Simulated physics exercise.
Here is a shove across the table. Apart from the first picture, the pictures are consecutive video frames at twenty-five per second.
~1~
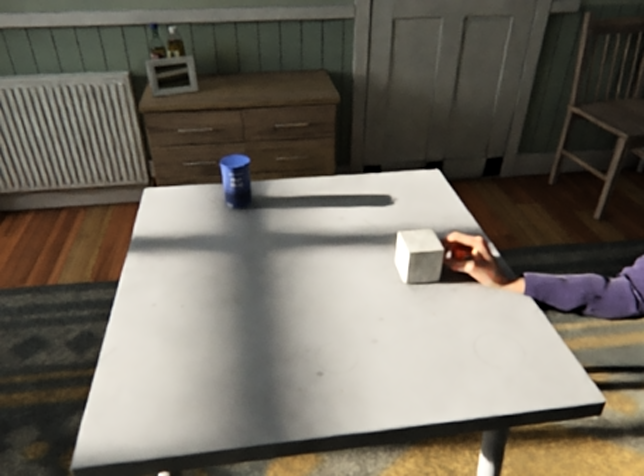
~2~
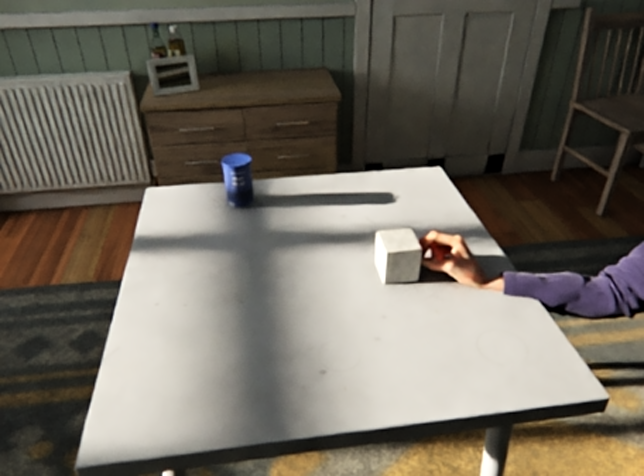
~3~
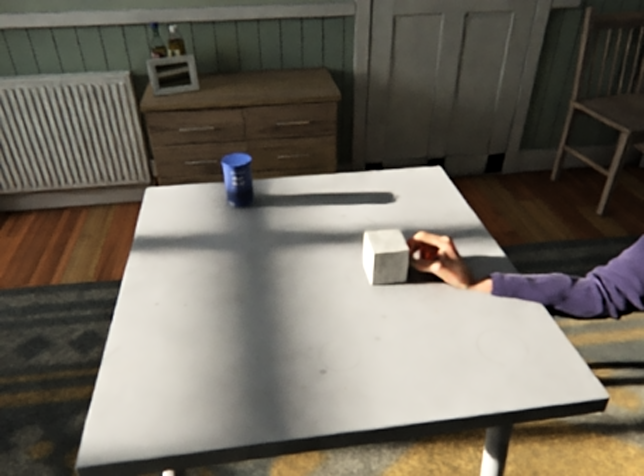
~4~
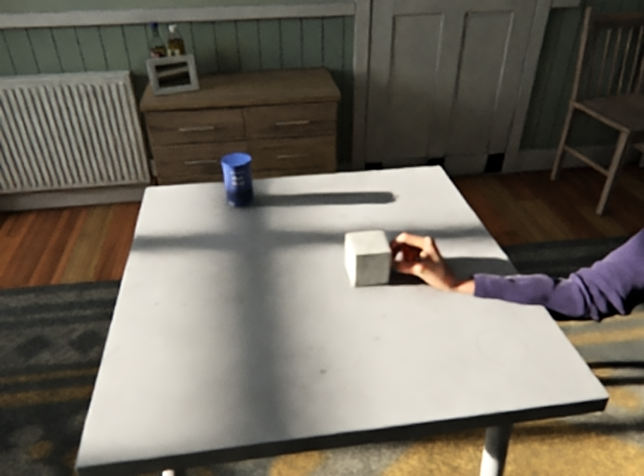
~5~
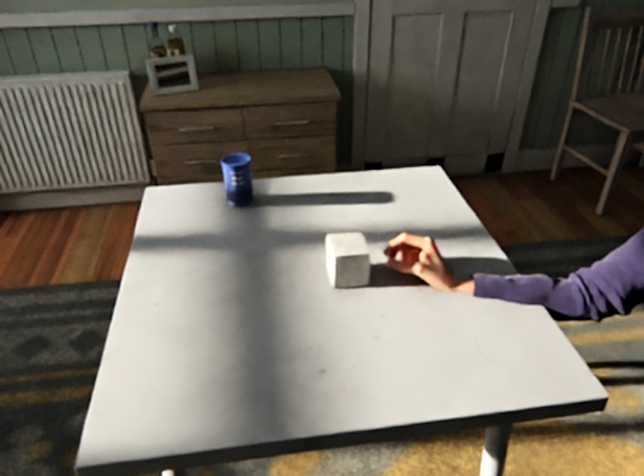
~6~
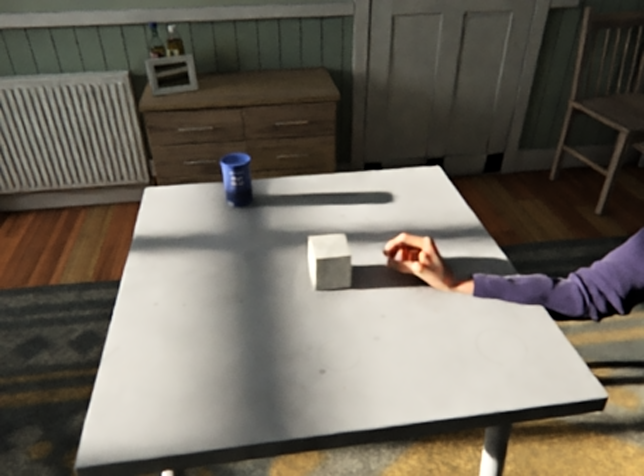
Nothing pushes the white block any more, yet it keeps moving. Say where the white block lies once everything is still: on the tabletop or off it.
On the tabletop.
Then, 0.10 s on from there, white block shifted well along near (292, 266).
Then, 0.20 s on from there, white block shifted well along near (263, 268).
Then, 0.30 s on from there, white block shifted well along near (245, 270).
In the end, moved from the start, white block. At the end, from the last picture's camera, white block near (236, 271).
